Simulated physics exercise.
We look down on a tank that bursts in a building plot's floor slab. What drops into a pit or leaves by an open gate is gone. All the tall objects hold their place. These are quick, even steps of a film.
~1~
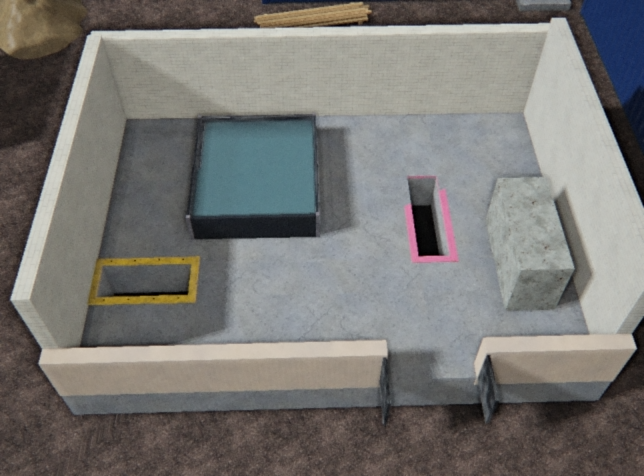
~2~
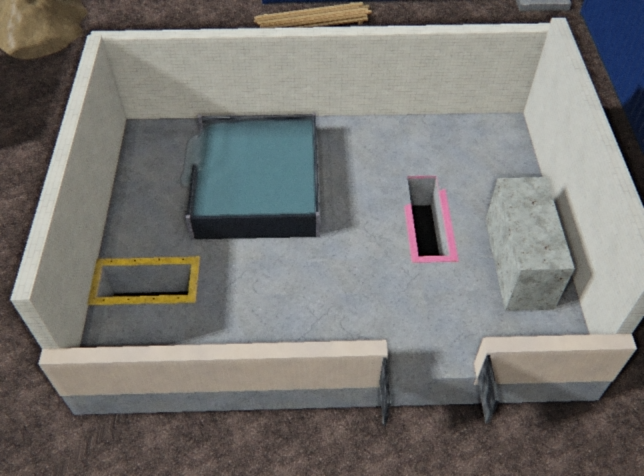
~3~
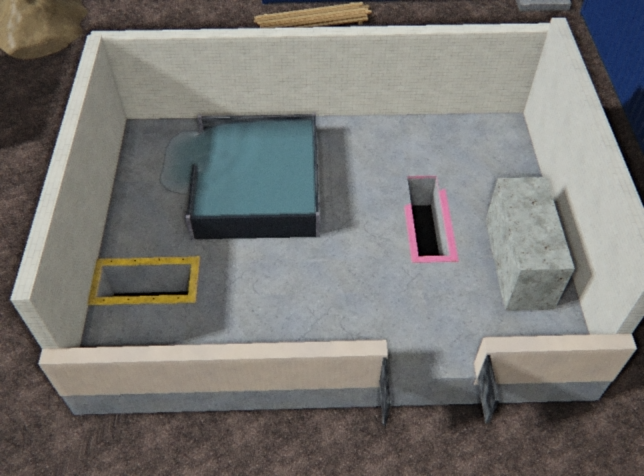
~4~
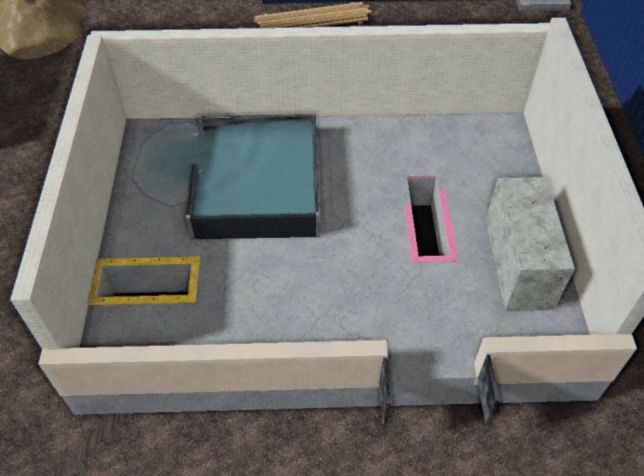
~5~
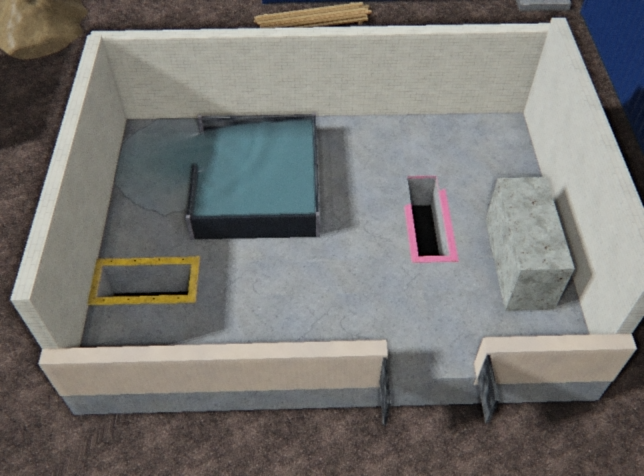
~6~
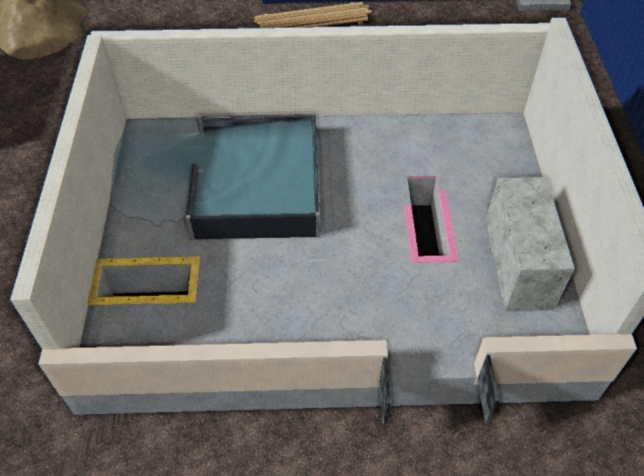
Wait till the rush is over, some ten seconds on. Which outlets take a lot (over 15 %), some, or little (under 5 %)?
The gate takes less than 5 %; the yellow pit takes more than 15 %; the pink pit takes less than 5 %.
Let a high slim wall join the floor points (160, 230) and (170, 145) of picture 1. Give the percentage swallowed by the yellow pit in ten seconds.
Parts in a hundred: Yellow 40.
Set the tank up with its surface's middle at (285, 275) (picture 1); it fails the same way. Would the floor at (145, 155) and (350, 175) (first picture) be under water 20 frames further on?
As listed: Flooded, no water.
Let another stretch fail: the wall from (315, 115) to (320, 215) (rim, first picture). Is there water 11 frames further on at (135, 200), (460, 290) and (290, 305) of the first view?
In turn: Dry, flooded, free of water.
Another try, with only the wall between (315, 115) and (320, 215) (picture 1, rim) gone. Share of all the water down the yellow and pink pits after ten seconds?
Parts in a hundred: Yellow 0, pink 60.
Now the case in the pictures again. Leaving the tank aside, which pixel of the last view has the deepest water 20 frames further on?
At about (131, 149).
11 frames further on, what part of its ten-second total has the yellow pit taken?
Near 5 in a hundred.
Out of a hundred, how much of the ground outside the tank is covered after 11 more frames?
I make it 15 per cent.
A moment on, water covers 10 % of the floor; the gate 0 %, the yellow pit 0 %, the pink pit 0 %.
Next, water covers 15 % of the floor; the gate 0 %, the yellow pit 1 %, the pink pit 0 %.
Then, water covers 25 % of the floor; the gate 0 %, the yellow pit 8 %, the pink pit 0 %.
Later, water covers 40 % of the floor; the gate 0 %, the yellow pit 23 %, the pink pit 0 %.
In the end, water covers 65 % of the floor; the gate 0 %, the yellow pit 35 %, the pink pit 2 %.
